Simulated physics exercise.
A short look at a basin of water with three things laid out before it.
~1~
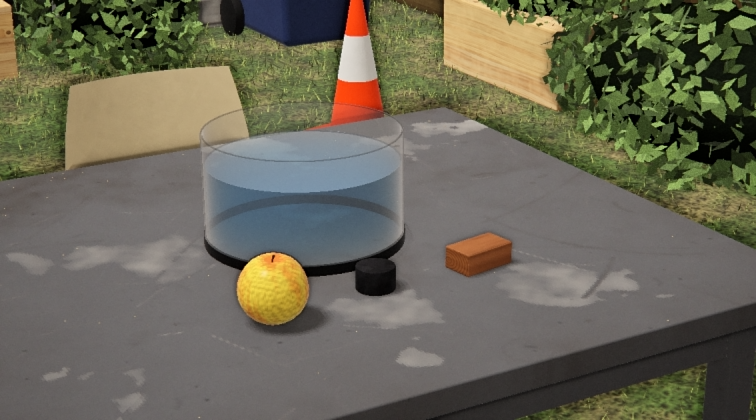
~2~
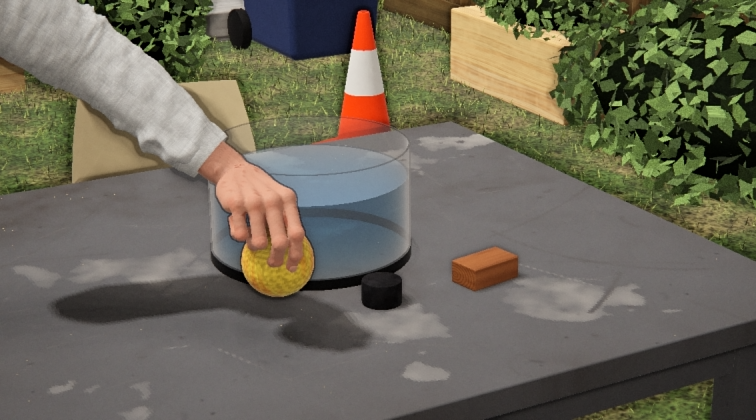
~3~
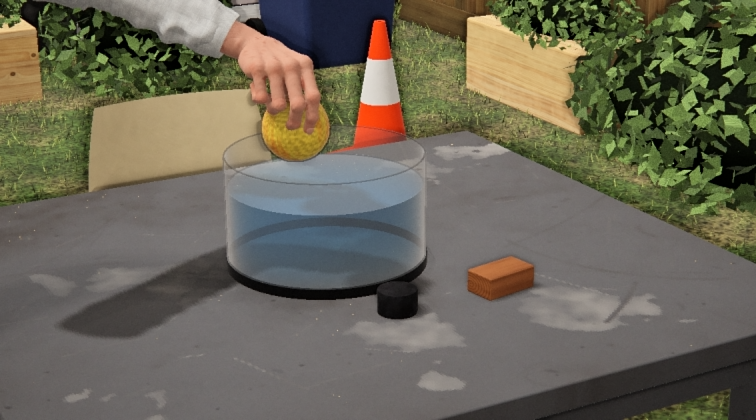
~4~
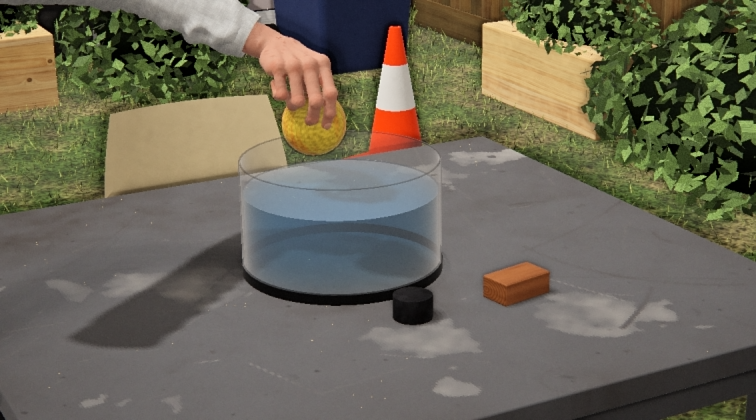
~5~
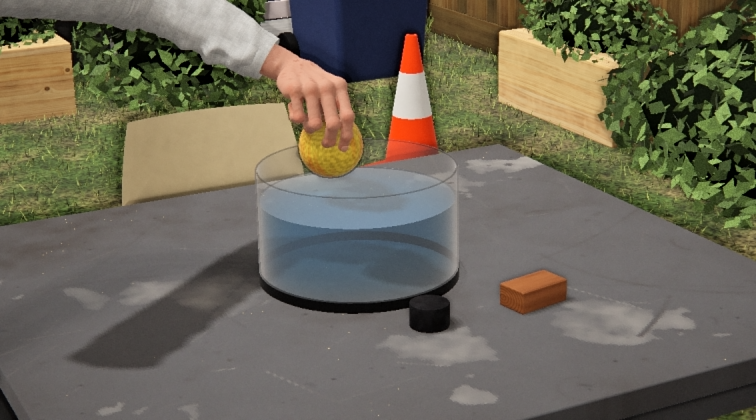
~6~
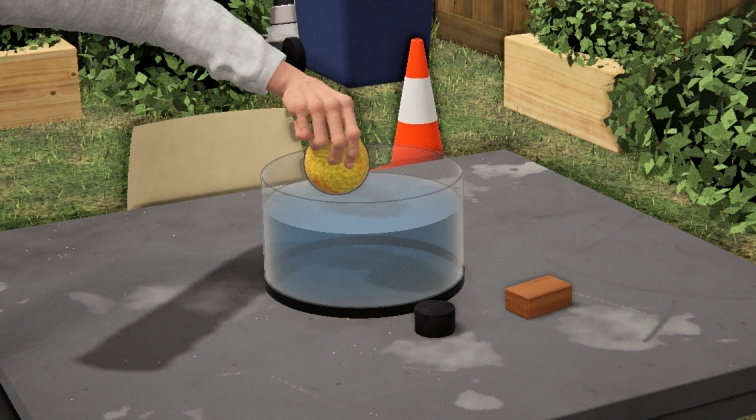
A hand picking up a yellow apple from a grey outdoor table and lowering it just above water in a clear basin.
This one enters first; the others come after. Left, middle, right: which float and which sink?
Here the left one holds at the top, the middle one falls to the base, and the right one holds at the top.
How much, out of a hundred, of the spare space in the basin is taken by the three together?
That comes out at around 16 percent.
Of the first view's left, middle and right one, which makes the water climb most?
The left-hand piece.
Next, the apple rides on the surface.
After that, the iron weight sinks.
Finally, the wooden block rides on the surface; afloat, apple and wooden block.
